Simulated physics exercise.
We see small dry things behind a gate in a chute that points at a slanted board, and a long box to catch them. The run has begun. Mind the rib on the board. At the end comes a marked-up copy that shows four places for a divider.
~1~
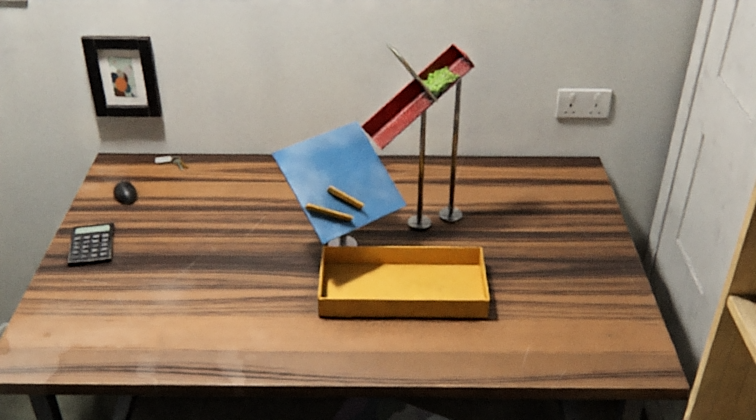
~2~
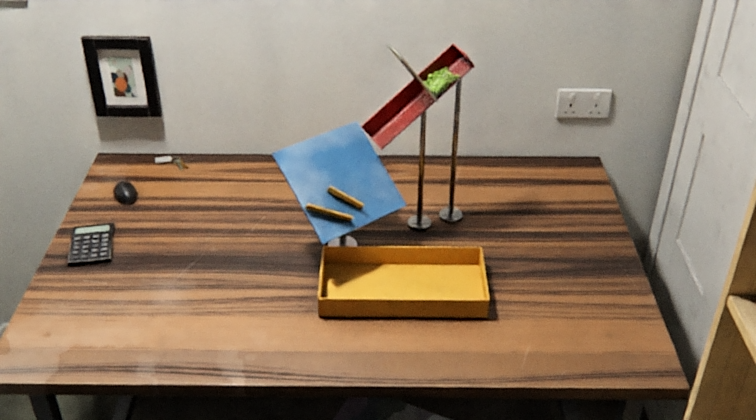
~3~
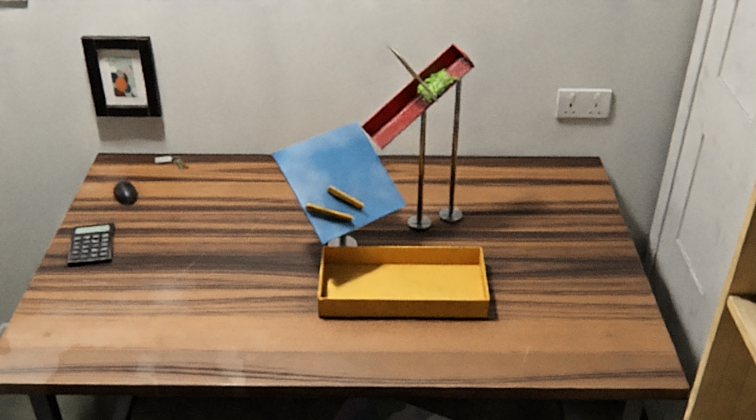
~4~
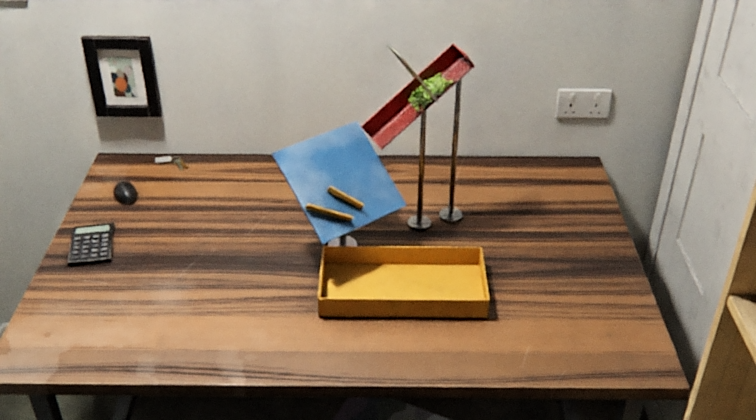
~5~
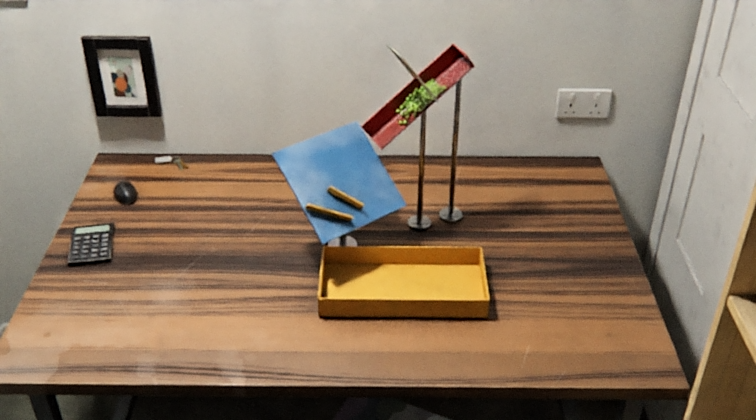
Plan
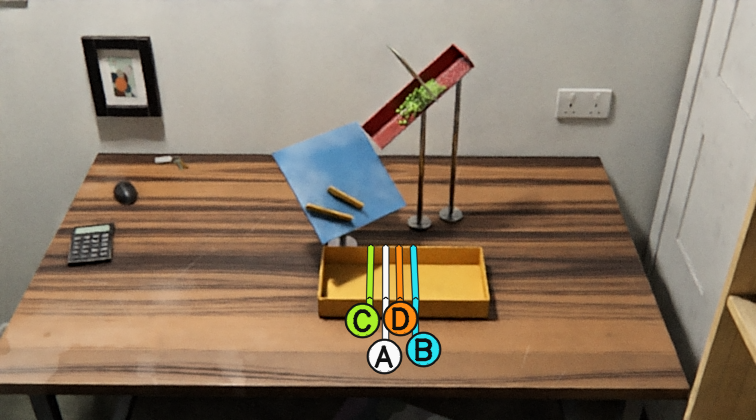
The clip shows small green pieces near the top of a sloping red chute above a tilted blue board with two yellow strips and a yellow box; the pieces shift slightly, then slide down and leftward, spreading along the chute.
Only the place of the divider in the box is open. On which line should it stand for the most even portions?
Take D.
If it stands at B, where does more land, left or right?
The left side.
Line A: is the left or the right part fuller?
More lands on the right.
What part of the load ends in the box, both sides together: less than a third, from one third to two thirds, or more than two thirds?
More than two thirds.
On the marked copy, line A crosses the front rim at (385, 299); line B crosses the front rim at (415, 299); line C crosses the front rim at (369, 299); line D crosses the front rim at (400, 299).
Choosing A, of what is caught, roughly a quarter on the left of the divider, the larger part on the right.
Choosing B, of what is caught, almost all on the left of the divider, about a tenth on the right.
Choosing C, of what is caught, about a tenth on the left of the divider, almost all on the right.
Choosing D, of what is caught, roughly two thirds on the left of the divider, roughly a third on the right.
